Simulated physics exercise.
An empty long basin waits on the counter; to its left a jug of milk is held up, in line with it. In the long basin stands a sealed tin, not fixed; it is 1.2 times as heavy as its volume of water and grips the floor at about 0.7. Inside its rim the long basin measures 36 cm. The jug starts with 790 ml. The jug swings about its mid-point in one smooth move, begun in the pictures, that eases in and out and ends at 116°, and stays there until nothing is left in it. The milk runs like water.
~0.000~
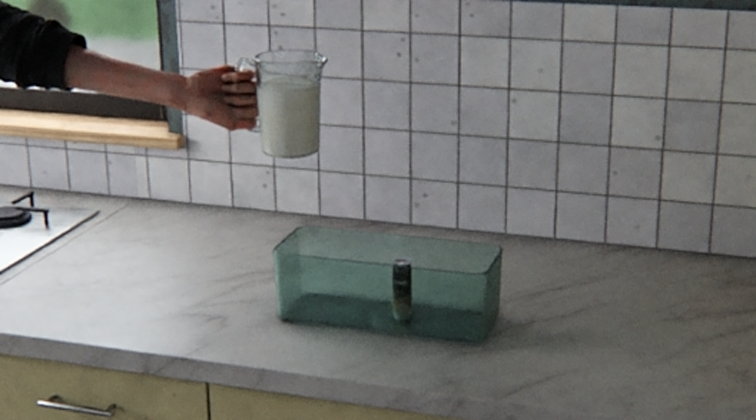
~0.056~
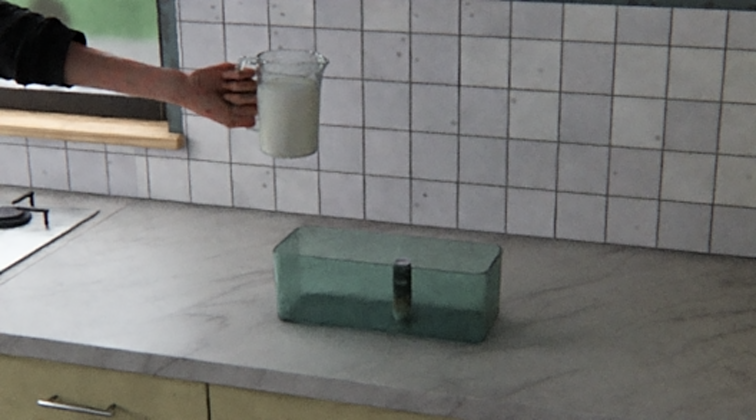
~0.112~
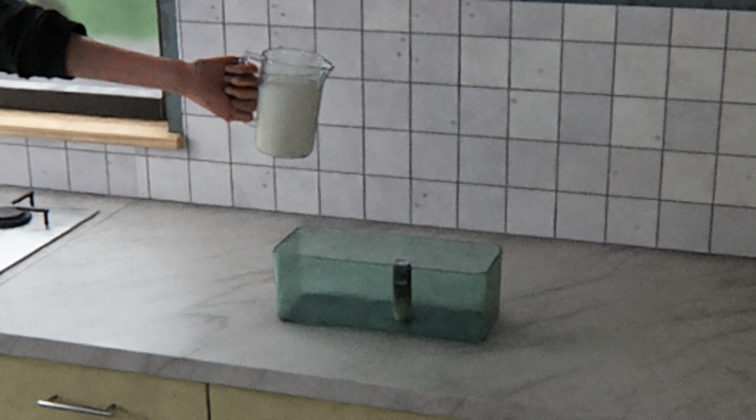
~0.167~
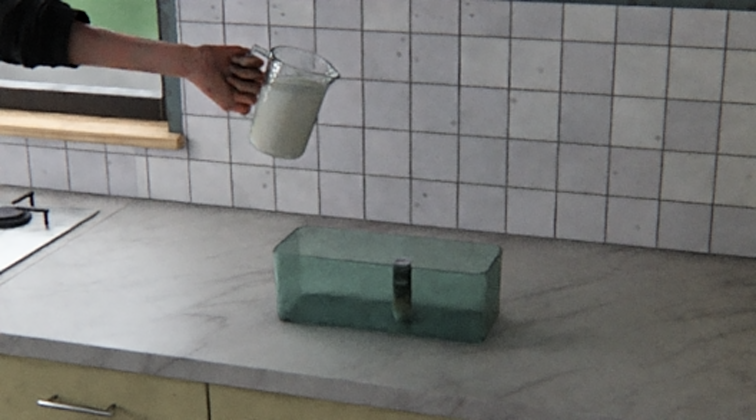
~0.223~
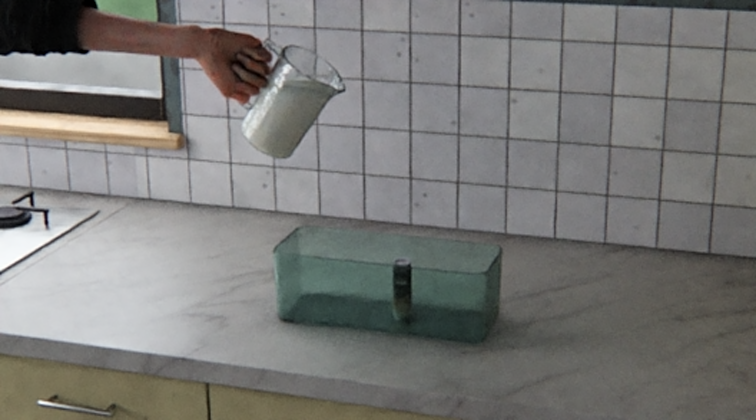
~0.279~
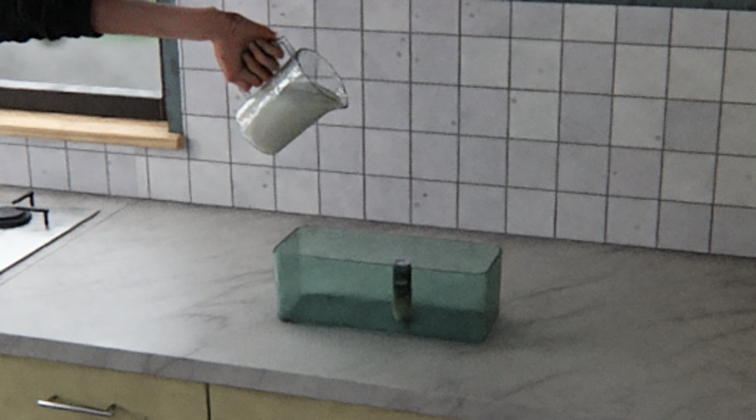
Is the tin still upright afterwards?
It topples.
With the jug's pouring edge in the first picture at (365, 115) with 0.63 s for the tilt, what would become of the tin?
Then it goes over.
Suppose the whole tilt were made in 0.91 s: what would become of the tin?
The tin falls.
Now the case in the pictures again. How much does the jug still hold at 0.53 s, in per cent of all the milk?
About 60 per cent.
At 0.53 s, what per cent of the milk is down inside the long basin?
About 5 per cent.
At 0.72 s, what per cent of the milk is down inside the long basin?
About 58 per cent.
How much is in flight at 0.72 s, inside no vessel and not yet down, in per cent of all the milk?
About 30 per cent.
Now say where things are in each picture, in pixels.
The first frame shows tilt 0°; pouring edge (327, 60); surface from (262, 81) to (317, 85); the long basin's rim runs from (286, 240) to (495, 261); the tin's top is at (402, 264).
The second frame shows tilt 2°; pouring edge (328, 62); surface from (263, 81) to (318, 85).
The third frame shows tilt 9°; pouring edge (333, 67); surface from (265, 82) to (320, 87).
The fourth frame shows tilt 19°; pouring edge (339, 77); surface from (265, 91) to (325, 89).
The fifth frame shows tilt 32°; pouring edge (345, 91); surface from (260, 99) to (331, 92).
The sixth frame shows tilt 48°; pouring edge (348, 107); surface from (247, 102) to (340, 99).
By 0.53 s the tilt is 109° and 60 per cent is still to pour; the tin stands where it began.
By 0.72 s the tilt is 116° and 12 per cent is still to pour; the tin leans 14°.
By 0.92 s the tilt is 116° and 0 per cent is still to pour; the tin lies on its side.
By 1.13 s the tilt is 116° and 0 per cent is still to pour; the tin lies on its side.
At rest the tin lies on its side.
